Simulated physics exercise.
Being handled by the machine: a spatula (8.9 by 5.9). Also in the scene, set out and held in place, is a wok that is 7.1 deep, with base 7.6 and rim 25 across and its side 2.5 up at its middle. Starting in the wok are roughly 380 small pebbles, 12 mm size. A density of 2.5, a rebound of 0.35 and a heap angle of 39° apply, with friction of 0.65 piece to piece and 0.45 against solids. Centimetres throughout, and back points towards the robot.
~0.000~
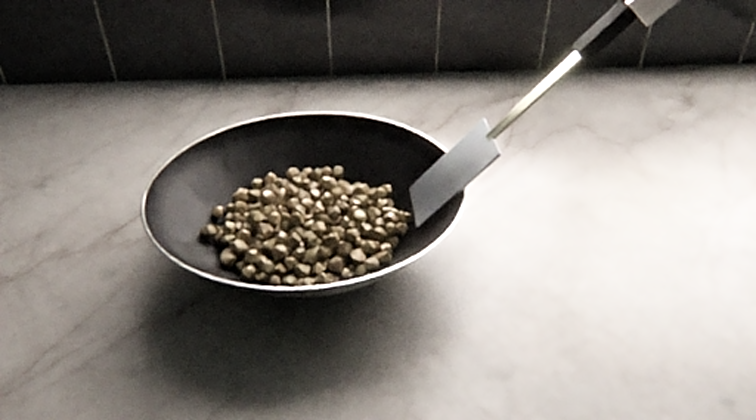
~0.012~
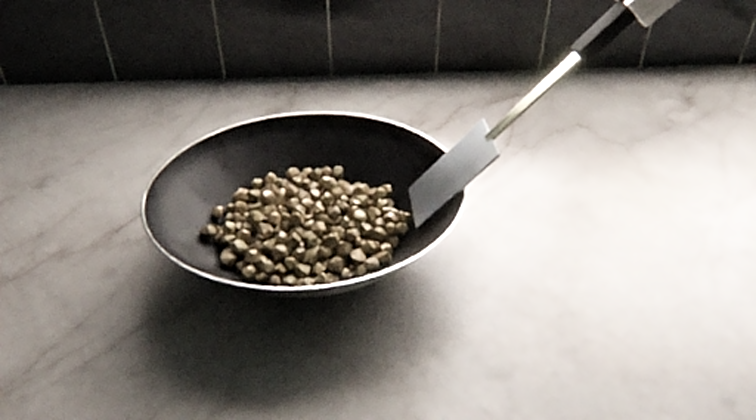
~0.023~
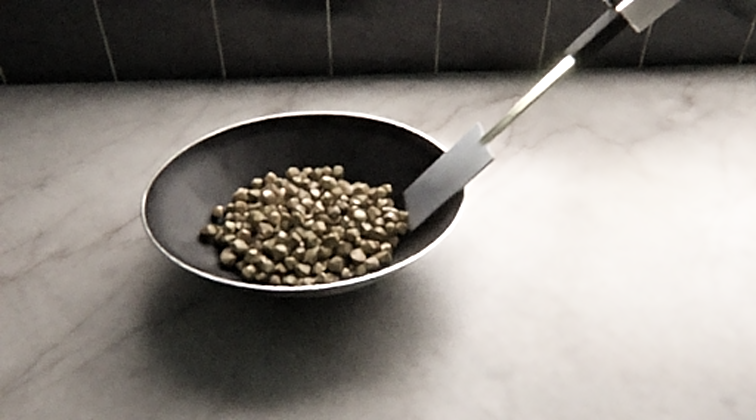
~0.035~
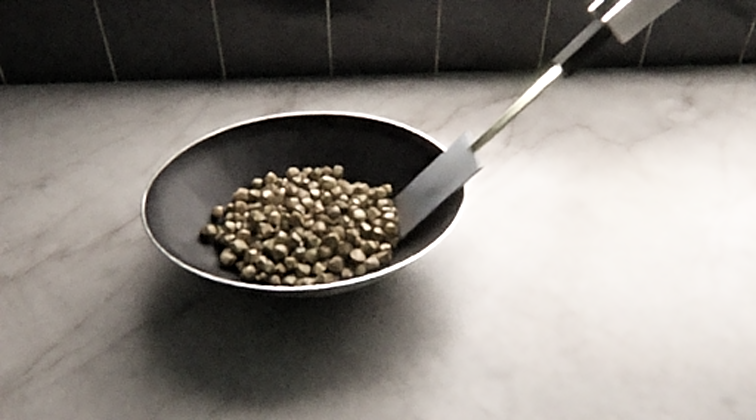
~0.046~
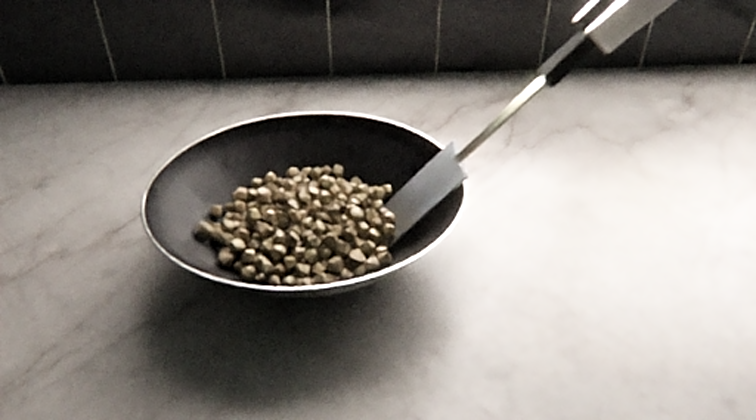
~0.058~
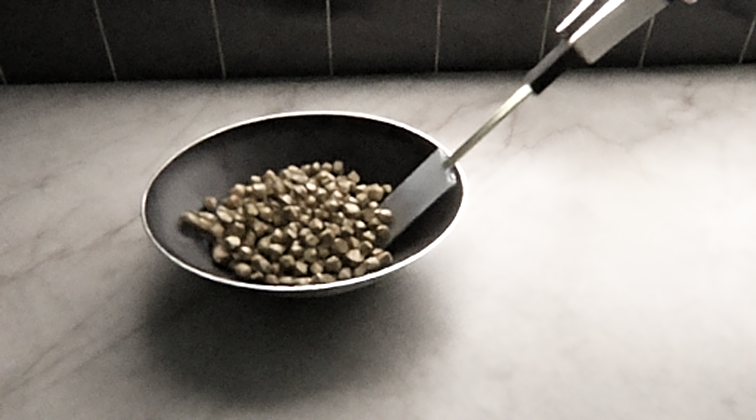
A robot arm, only its pale end visible at the upper right, holds a flat metal spatula over a pale marbled counter backed by dark tiles, seen from slightly above by a still camera. A black wok with a light rim holds a heap of small brownish-gold pebbles. The spatula slides down and left along the wok's right side, pushing the pebbles slightly leftward.
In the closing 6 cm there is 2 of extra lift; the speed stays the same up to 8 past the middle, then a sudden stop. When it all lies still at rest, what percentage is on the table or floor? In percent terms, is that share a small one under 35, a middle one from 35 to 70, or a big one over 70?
A middle one.
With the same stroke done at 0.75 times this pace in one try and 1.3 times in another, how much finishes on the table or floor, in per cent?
Try one about 35 %, try two about 50 %.
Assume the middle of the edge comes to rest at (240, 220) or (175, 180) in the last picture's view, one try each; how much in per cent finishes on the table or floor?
Try 1: Approx. 25 %; try 2: Approx. 55 %.
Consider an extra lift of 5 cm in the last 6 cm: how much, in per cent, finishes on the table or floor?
It comes to around 40 percent.
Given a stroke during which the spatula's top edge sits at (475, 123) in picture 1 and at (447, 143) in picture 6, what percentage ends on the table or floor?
Close to 30 in a hundred.
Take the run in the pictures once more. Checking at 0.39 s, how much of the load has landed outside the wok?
Estimate: About 20 percent.
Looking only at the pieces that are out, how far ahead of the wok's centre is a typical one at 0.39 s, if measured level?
Around 20 centimetres ahead.
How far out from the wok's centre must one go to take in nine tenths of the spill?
35 centimetres, give or take.
By 0.11 s, sloping 48°, highest piece 9 above the table; 380 in the wok, 2 on the blade or in flight.
By 0.16 s, sloping 48°, highest piece 11 above the table; 376 in the wok, 6 on the blade or in flight.
By 0.39 s, sloping 48°, highest piece 9 above the table; 204 in the wok, 81 on the table or floor, 97 on the blade or in flight.
By 1.44 s, sloping 48°, highest piece 8 above the table; 204 in the wok, 178 on the table or floor.
Final count, 204 in the wok, 178 on the table or floor. That is 47 % on the table or floor.
